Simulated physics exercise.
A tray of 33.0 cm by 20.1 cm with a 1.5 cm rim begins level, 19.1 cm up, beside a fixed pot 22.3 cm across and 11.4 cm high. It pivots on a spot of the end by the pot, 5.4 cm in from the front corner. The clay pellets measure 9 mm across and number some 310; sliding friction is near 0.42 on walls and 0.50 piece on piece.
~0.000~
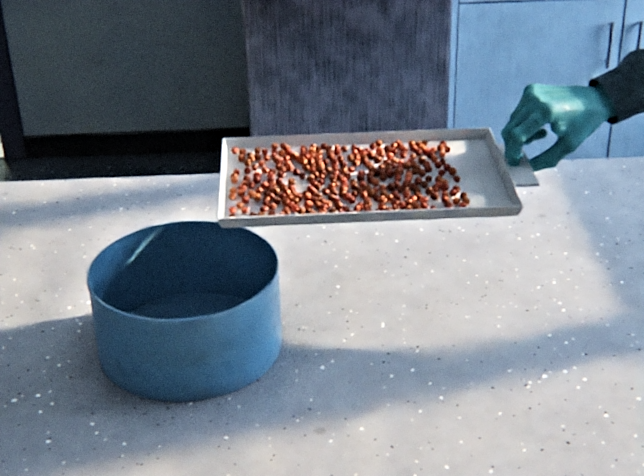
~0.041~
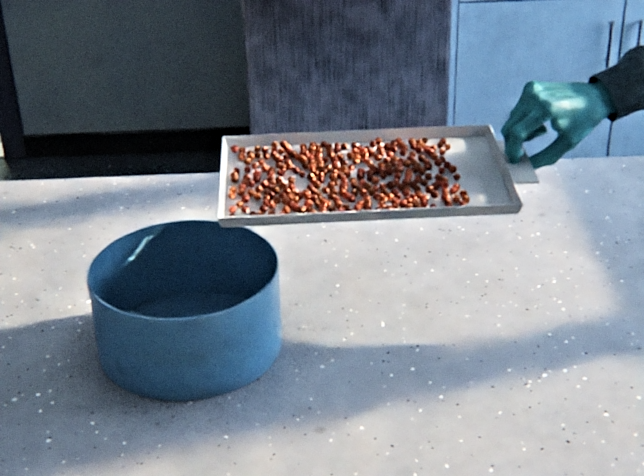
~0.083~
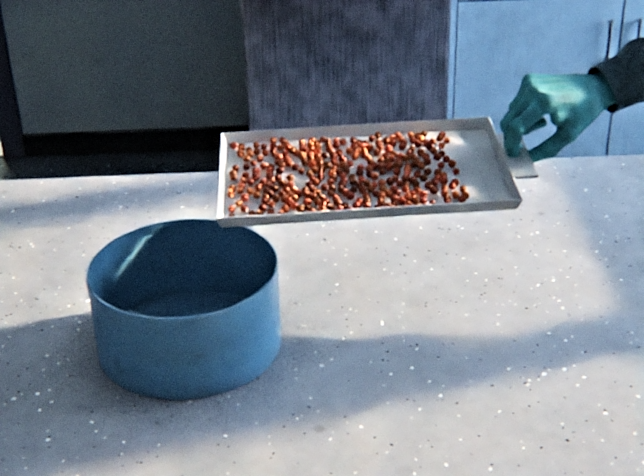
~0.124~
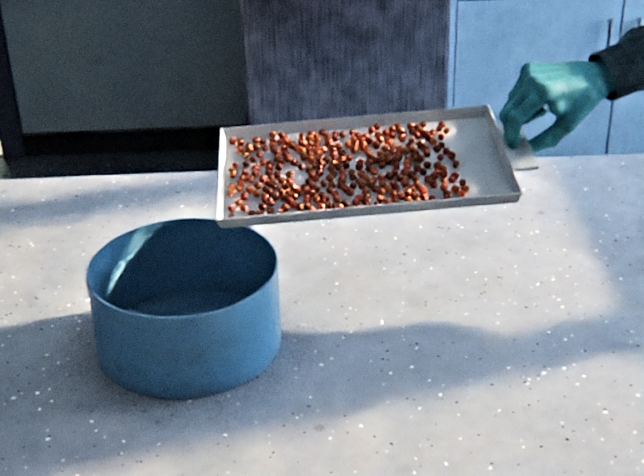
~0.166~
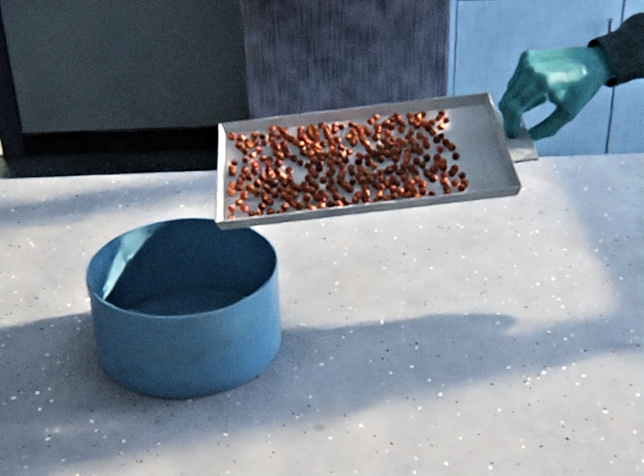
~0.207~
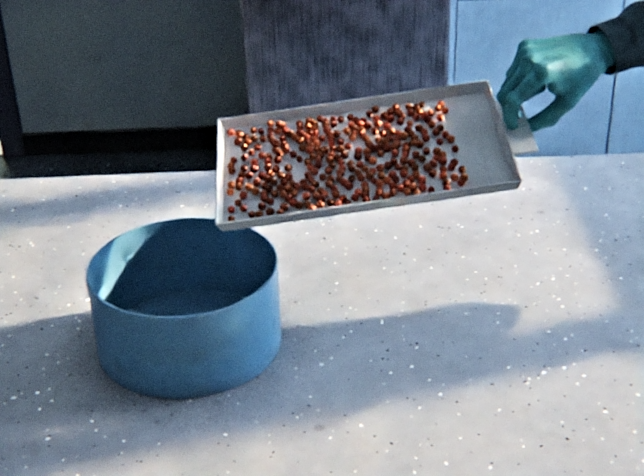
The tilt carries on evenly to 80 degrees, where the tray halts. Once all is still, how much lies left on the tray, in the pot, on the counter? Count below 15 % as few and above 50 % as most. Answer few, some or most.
Tray few, pot most, counter some.
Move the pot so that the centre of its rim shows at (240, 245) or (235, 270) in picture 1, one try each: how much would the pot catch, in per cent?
Some 40 and 90 per cent.
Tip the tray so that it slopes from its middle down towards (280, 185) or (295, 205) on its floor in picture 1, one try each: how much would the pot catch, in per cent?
Some 80 and 90 per cent.
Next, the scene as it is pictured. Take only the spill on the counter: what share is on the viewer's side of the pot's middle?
About 100 per cent.
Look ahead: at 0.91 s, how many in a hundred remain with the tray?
Some 95 per cent of the load.
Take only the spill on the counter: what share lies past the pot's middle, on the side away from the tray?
Roughly 10 per cent.
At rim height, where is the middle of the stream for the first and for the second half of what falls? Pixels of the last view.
At about (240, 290), then at (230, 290).
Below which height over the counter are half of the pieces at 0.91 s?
Some 24 cm.
After 0.63 s, tilt 44 degrees; the tray holds 100 %, the pot 0 %.
After 0.91 s, tilt 66 degrees; the tray holds 95 %, the pot 0 %.
After 1.30 s, tilt 80 degrees; the tray holds 55 %, the pot 20 %.
In the end, at 2.8 s, tray 0 %, pot 70 %, counter 30 %.
